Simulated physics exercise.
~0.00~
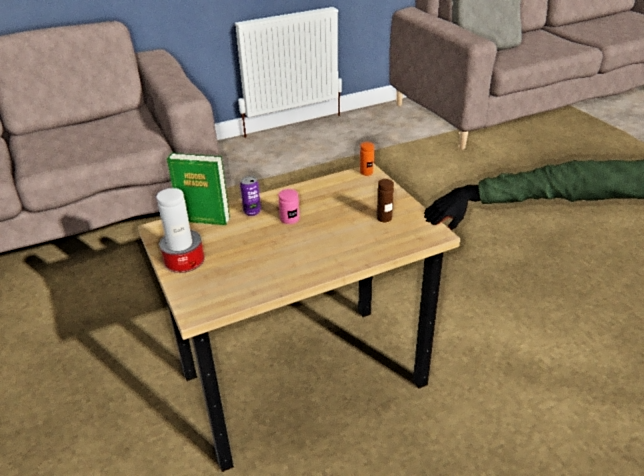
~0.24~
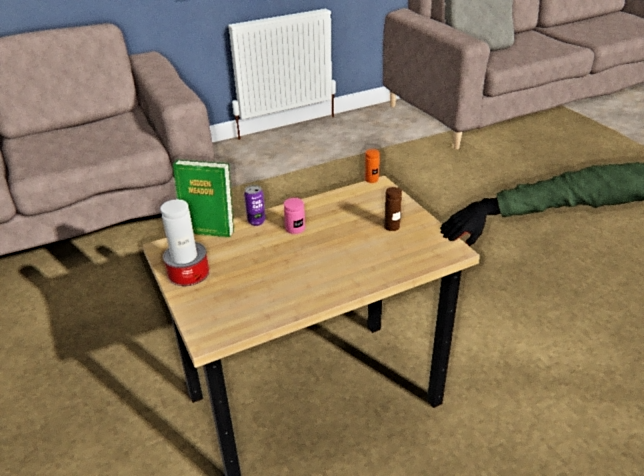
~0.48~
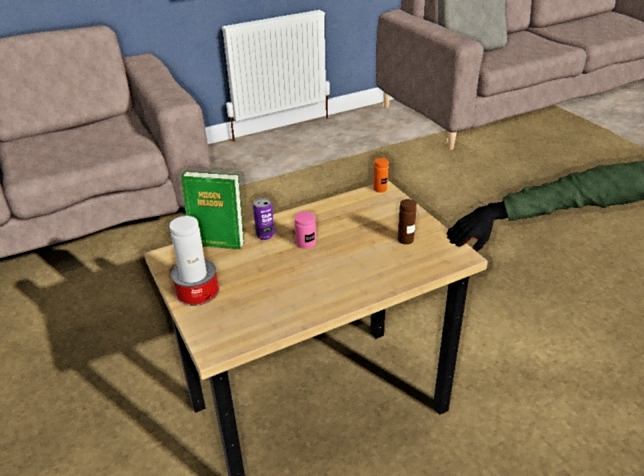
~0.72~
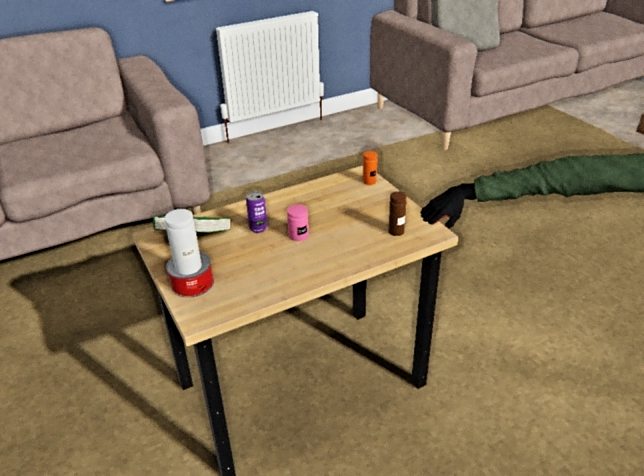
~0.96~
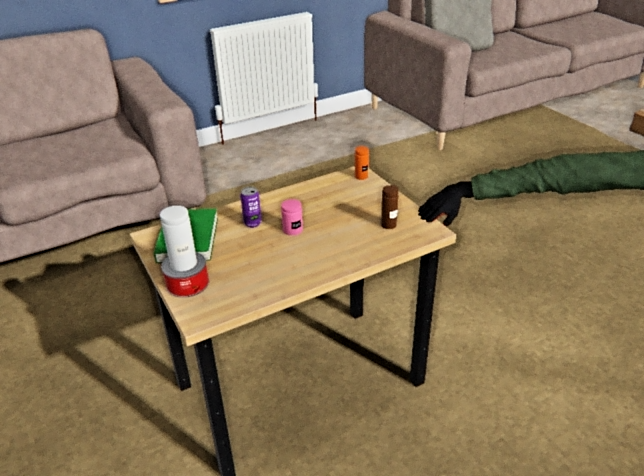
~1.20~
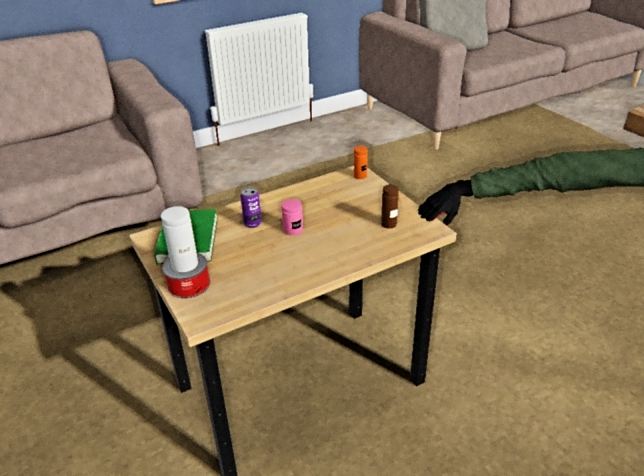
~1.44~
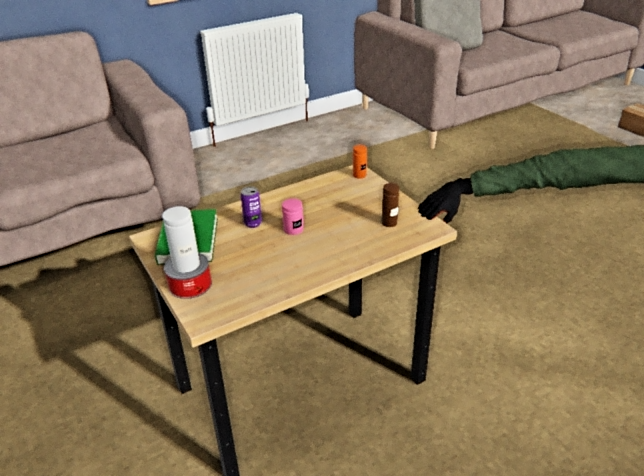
A light wooden table, with a gloved hand in a green sleeve at its right corner, shifts a little towards the viewer, carrying a green book, a white jar on a red tub, a purple can, a pink jar, a brown shaker and an orange shaker. The upright book wobbles as the table comes forward. The table then jerks back the other way, and the book topples behind the white jar. Everything settles, with the book lying flat on the tabletop. The other six items remain standing on the table, the white jar still on the tub.
